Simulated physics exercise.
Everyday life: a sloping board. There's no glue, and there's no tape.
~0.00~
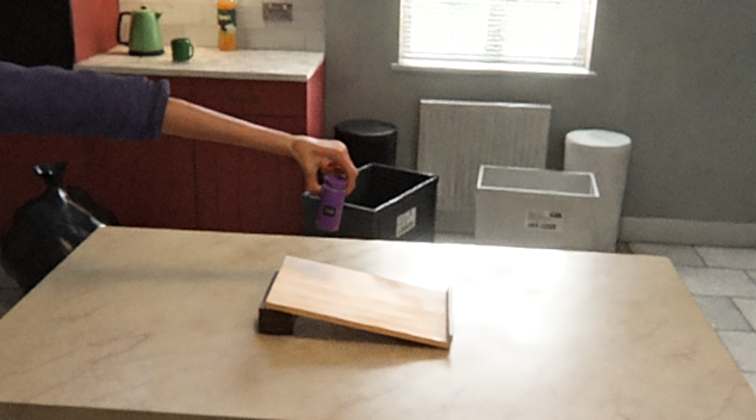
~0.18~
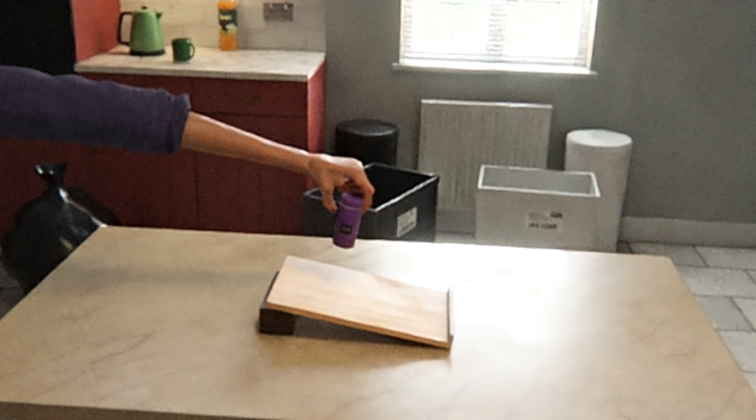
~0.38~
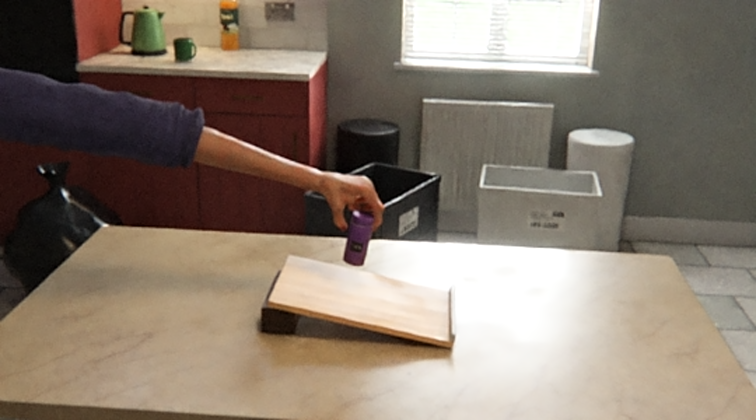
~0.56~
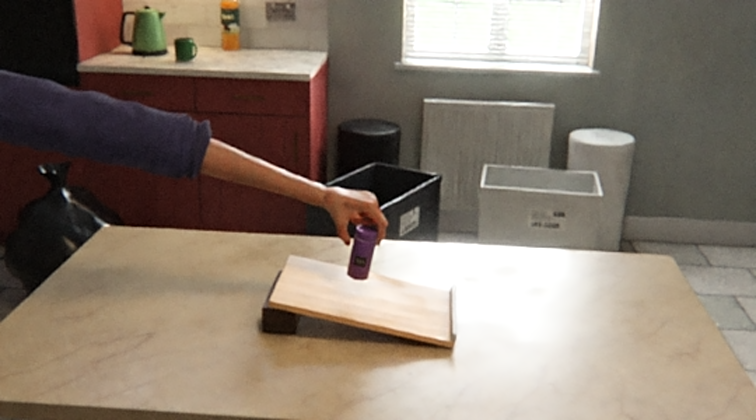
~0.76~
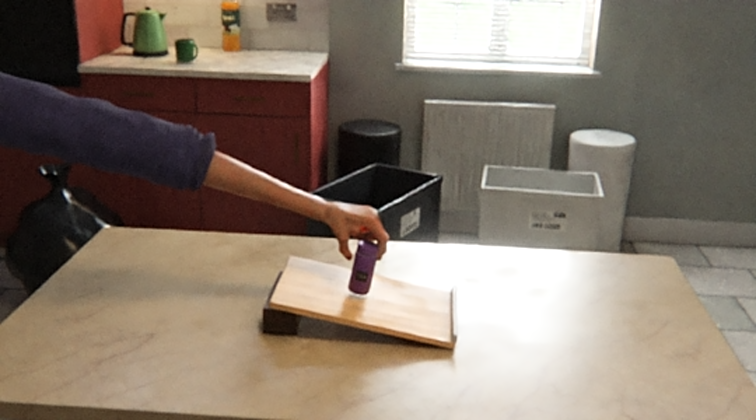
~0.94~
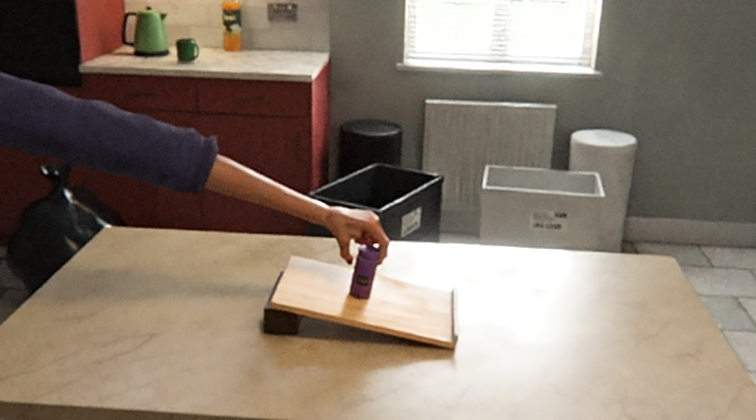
A purple shaker, gripped by a hand reaching in from the left, moves rightward and down over a pale table toward a sloping wooden board. The hand lowers it onto the middle of the board, where it stands with the fingers still holding its top.
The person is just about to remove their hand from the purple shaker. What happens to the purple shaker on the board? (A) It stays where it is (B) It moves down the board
Option A: It stays where it is.
By 1.24 s, all is still.
By 1.64 s, purple shaker resting near (365, 272).
When it is over (1.9 s), it is as before. End places, in pixels of the last picture, purple shaker near (365, 272). The purple shaker remains at rest.
